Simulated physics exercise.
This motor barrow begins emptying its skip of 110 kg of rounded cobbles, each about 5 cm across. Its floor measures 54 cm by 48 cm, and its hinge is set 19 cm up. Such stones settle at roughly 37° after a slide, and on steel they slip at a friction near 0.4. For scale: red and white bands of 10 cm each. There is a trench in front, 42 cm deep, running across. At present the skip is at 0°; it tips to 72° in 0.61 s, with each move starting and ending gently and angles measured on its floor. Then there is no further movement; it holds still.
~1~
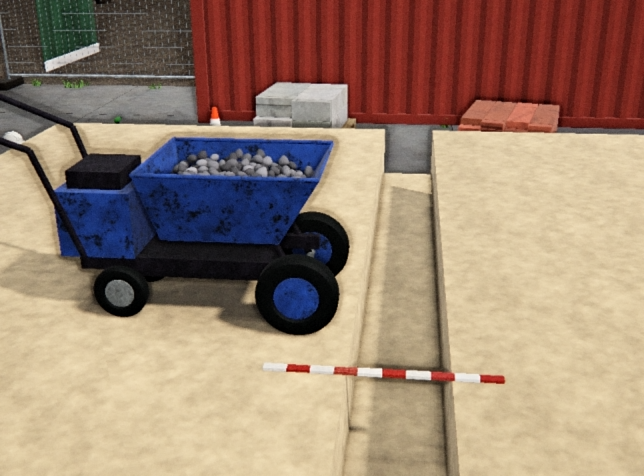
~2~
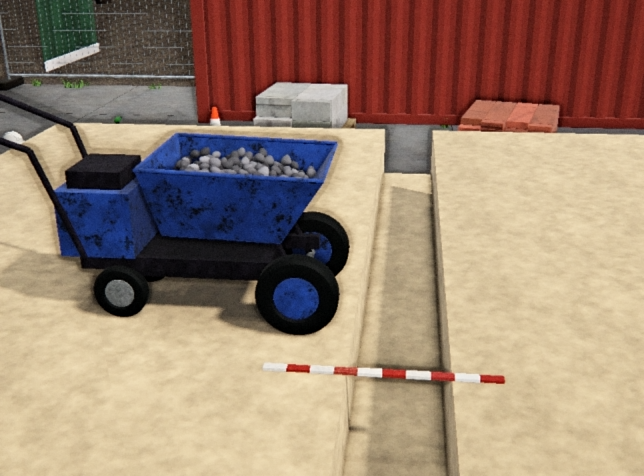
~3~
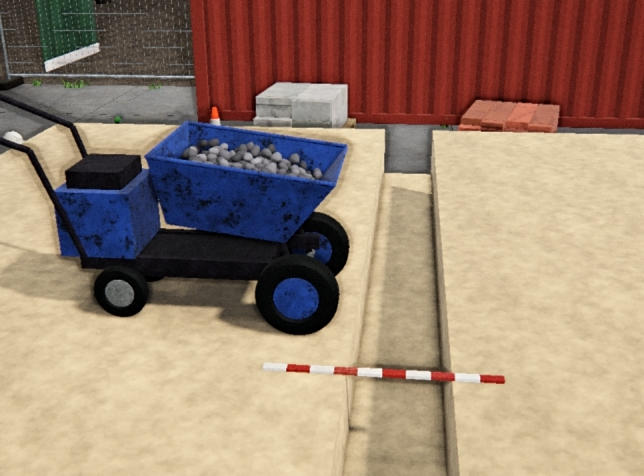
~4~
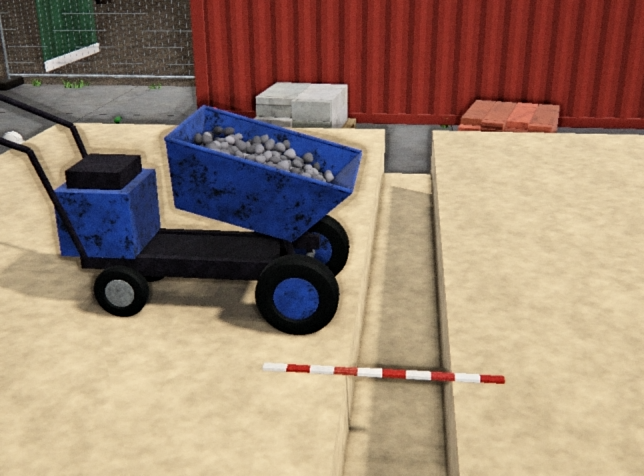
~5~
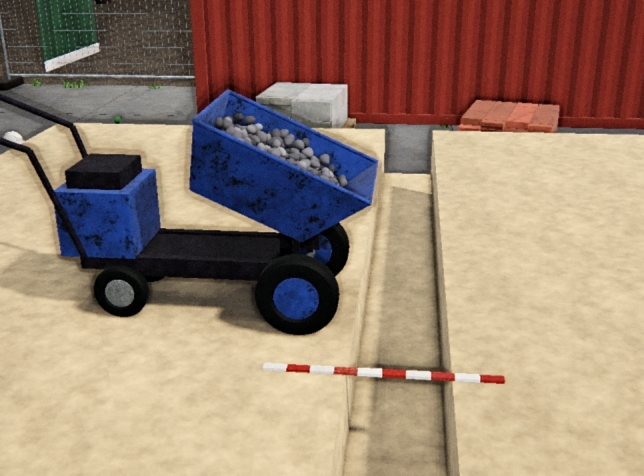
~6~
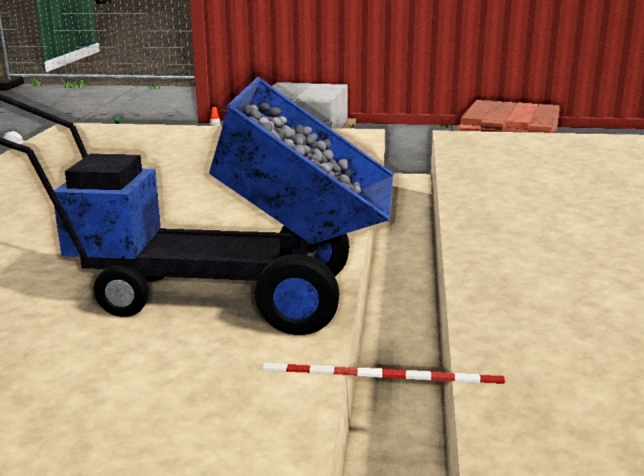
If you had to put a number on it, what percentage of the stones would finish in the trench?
I'd put it at about 26 percent.
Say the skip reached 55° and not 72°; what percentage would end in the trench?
In that case some 10 per cent.
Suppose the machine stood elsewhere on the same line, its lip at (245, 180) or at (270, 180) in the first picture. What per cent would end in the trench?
From the first place around 85 per cent, from the other around 60.
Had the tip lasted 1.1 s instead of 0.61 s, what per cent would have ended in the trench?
In that case some 45 per cent.
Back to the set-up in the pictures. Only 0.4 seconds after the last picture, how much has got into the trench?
Approx. 5 % of the load.
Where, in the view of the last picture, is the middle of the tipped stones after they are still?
Their middle lands near (499, 311).
Then, 0.2 s after the last picture the floor is at 61°, 100 % in the skip; the foremost stones are at (397, 228).
Then, 0.4 s after the last picture the floor is at 72°, 74 % in the skip, 4 % in the trench, 22 % past the trench; the foremost stones are at (497, 307).
Then, 0.8 s after the last picture the floor is at 72°, 21 % in the skip, 6 % in the trench, 73 % past the trench; the foremost stones are past the picture's edge.
Then, 2.7 s after the last picture the floor is at 72°, 0 % in the skip, 26 % in the trench, 74 % past the trench; the foremost stones are past the picture's edge.
